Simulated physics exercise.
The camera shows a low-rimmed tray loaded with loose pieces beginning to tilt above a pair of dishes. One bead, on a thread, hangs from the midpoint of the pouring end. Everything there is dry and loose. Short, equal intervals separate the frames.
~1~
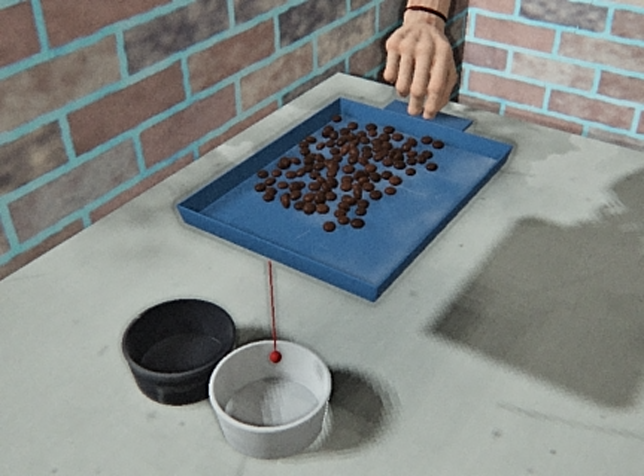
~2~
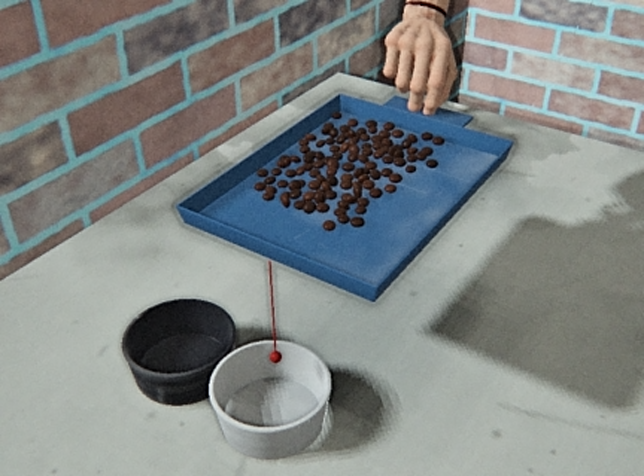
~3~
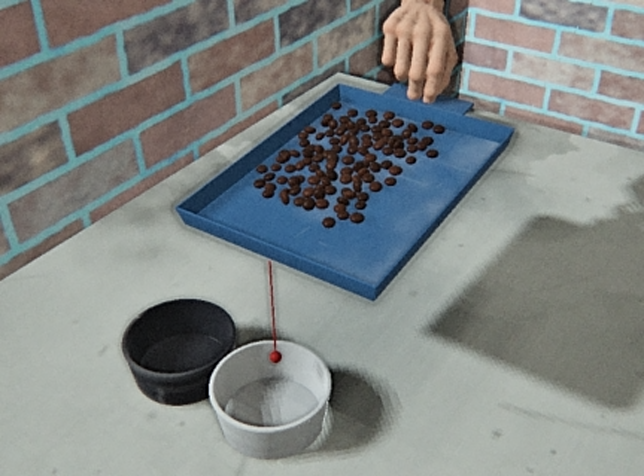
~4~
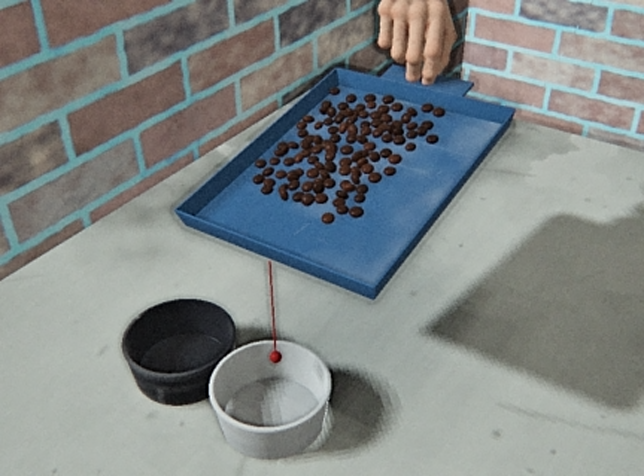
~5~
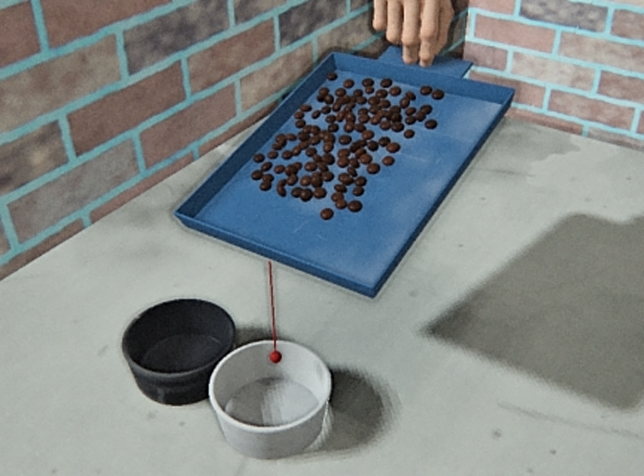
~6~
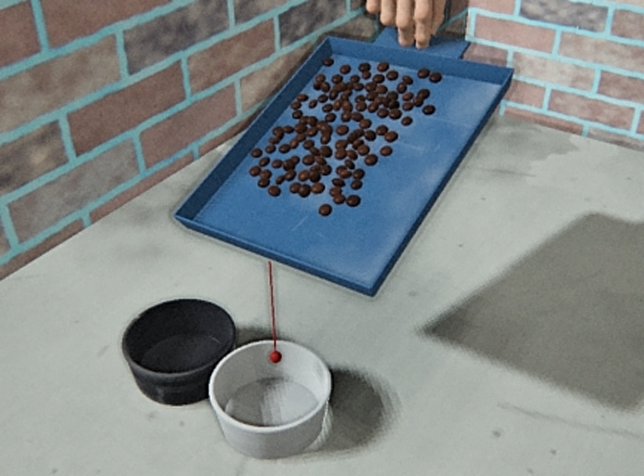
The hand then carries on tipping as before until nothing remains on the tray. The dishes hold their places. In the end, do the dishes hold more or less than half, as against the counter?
Looks like the dishes end up with the bulk of it in the end.
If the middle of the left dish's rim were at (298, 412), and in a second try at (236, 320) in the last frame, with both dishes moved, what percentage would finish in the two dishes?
First position: Some 10 %; second position: Some 10 %.
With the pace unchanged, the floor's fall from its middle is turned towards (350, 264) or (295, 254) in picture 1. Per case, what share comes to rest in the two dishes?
Near 10 % and, after that, 40 %.
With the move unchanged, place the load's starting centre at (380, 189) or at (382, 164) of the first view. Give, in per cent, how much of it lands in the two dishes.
Roughly 60 per cent, then roughly 60 per cent.
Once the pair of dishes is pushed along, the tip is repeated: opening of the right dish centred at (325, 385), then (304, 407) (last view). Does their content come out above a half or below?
For the two places in order: A minority share, a majority share.
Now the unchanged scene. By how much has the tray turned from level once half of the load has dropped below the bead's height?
About 85 degrees.
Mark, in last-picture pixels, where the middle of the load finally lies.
Roughly at pixel (189, 391).
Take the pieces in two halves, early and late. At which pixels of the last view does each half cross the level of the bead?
Half one: (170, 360), half two: (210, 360).
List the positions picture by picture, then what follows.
In the first frame, corners of the pouring end at (183, 205) and (374, 283), level; middle of the load at (349, 169), flat chocolate drops; left dish at (143, 382); right dish at (235, 435); bead on its thread at (276, 357).
In the second frame, corners of the pouring end at (182, 205) and (374, 283), level; middle of the load at (349, 167).
In the third frame, corners of the pouring end at (182, 206) and (373, 282), tipped barely, lowest at the left corner; middle of the load at (348, 160).
In the fourth frame, corners of the pouring end at (181, 209) and (372, 282), tipped a little, lowest at the left corner; middle of the load at (347, 150).
In the fifth frame, corners of the pouring end at (180, 211) and (370, 282), tipped a little, lowest at the left corner; middle of the load at (345, 140).
In the sixth frame, corners of the pouring end at (179, 213) and (369, 282), tipped clearly, lowest at the left corner; middle of the load at (342, 130); left dish at (143, 382); right dish at (235, 435).
Soon after the last picture, tray tipped steeply; nearly all on the tray; a small part in the air.
A little later, tray tipped past a quarter turn; about a quarter on the tray; a small part in the right dish; about a quarter in the left dish; about a third outside both; a small part in the air.
Later still, tray tipped past a quarter turn; about a quarter in the right dish; about a third in the left dish; about a third outside both.
At rest, tray tipped past a quarter turn; about a quarter in the right dish; about a third in the left dish; about a third outside both.
